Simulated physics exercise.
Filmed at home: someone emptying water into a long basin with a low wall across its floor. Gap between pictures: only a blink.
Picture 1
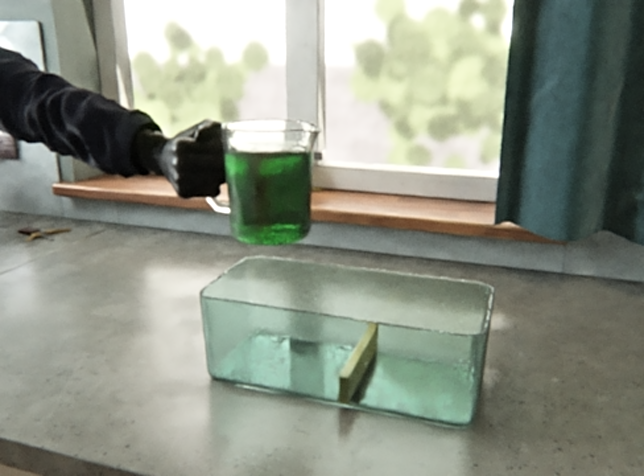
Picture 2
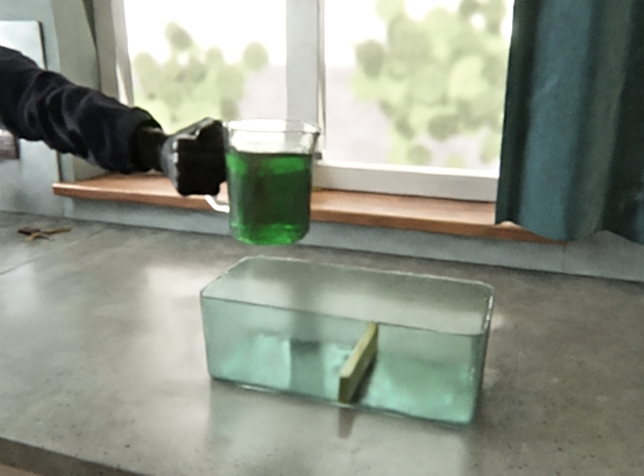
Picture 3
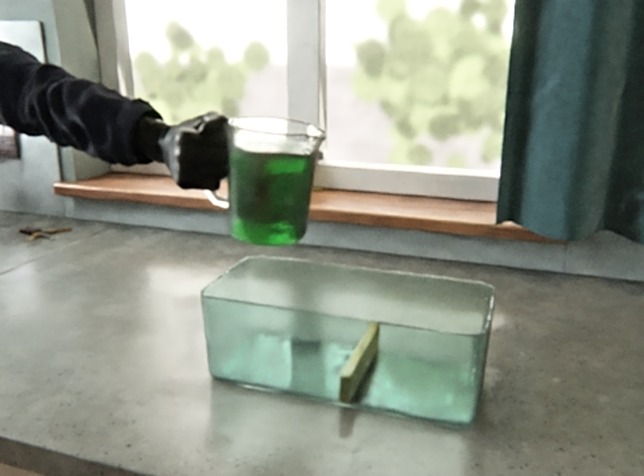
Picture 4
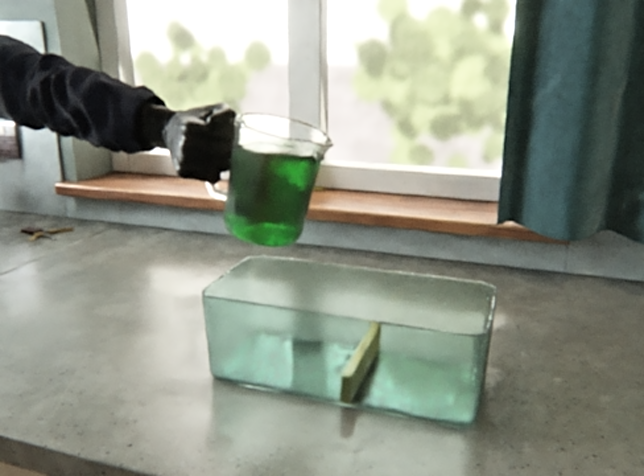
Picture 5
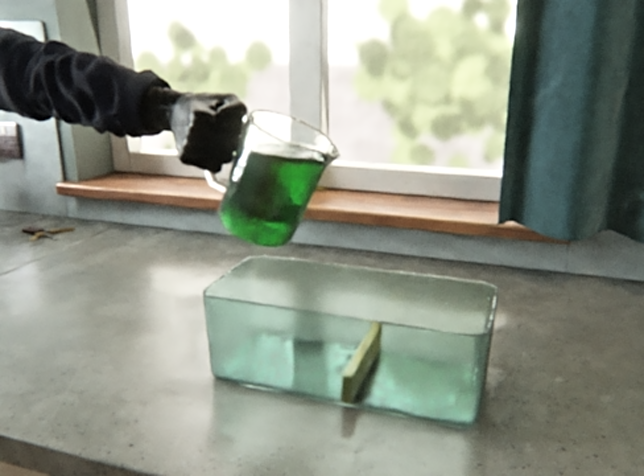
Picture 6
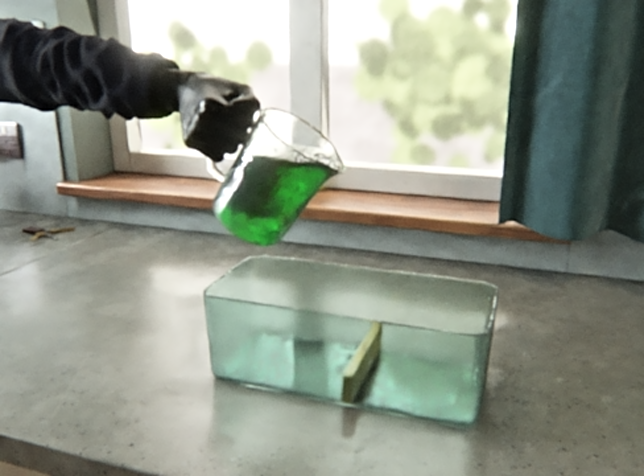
A black-gloved hand tilts a glass jug of green liquid rightward above a long clear basin.
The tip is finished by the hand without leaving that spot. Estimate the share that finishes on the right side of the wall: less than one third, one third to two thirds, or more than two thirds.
After it calms, what's right of the wall is a large share, beyond two thirds.
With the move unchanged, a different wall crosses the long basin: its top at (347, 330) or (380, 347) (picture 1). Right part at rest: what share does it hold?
Try one about 90 %, try two about 30 %.
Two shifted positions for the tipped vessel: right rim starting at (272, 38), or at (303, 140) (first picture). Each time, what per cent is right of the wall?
First place gives some 30 %, second place some 35 %.
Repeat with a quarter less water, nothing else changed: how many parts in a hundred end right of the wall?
75 per cent.
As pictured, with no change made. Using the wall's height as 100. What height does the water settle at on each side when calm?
I'd say about 20 for the left and about 80 for the right.
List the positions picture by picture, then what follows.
In the first frame, tilt 0°; pouring edge (320, 129); surface from (233, 144) to (310, 149); the long basin's rim runs from (224, 275) to (490, 310); the wall's top is at (360, 349).
In the second frame, tilt 2°; pouring edge (322, 131); surface from (234, 143) to (311, 149).
In the third frame, tilt 6°; pouring edge (326, 136); surface from (238, 143) to (314, 151).
In the fourth frame, tilt 13°; pouring edge (333, 144); surface from (242, 145) to (321, 153).
In the fifth frame, tilt 23°; pouring edge (340, 156); surface from (242, 156) to (329, 157).
In the sixth frame, tilt 34°; pouring edge (344, 171); surface from (236, 166) to (336, 162).
A moment on, the tilt is 99° and 61 per cent is still to pour, 0 is left of the wall and 16 right of it.
Next, the tilt is 110° and 15 per cent is still to pour, 13 is left of the wall and 59 right of it.
Then the tilt is 110° and 1 per cent is still to pour, 16 is left of the wall and 79 right of it.
Later the tilt is 110° and 0 per cent is still to pour, 18 is left of the wall and 80 right of it.
At rest 21 per cent lies left of the wall, 78 right of it and 1 outside.
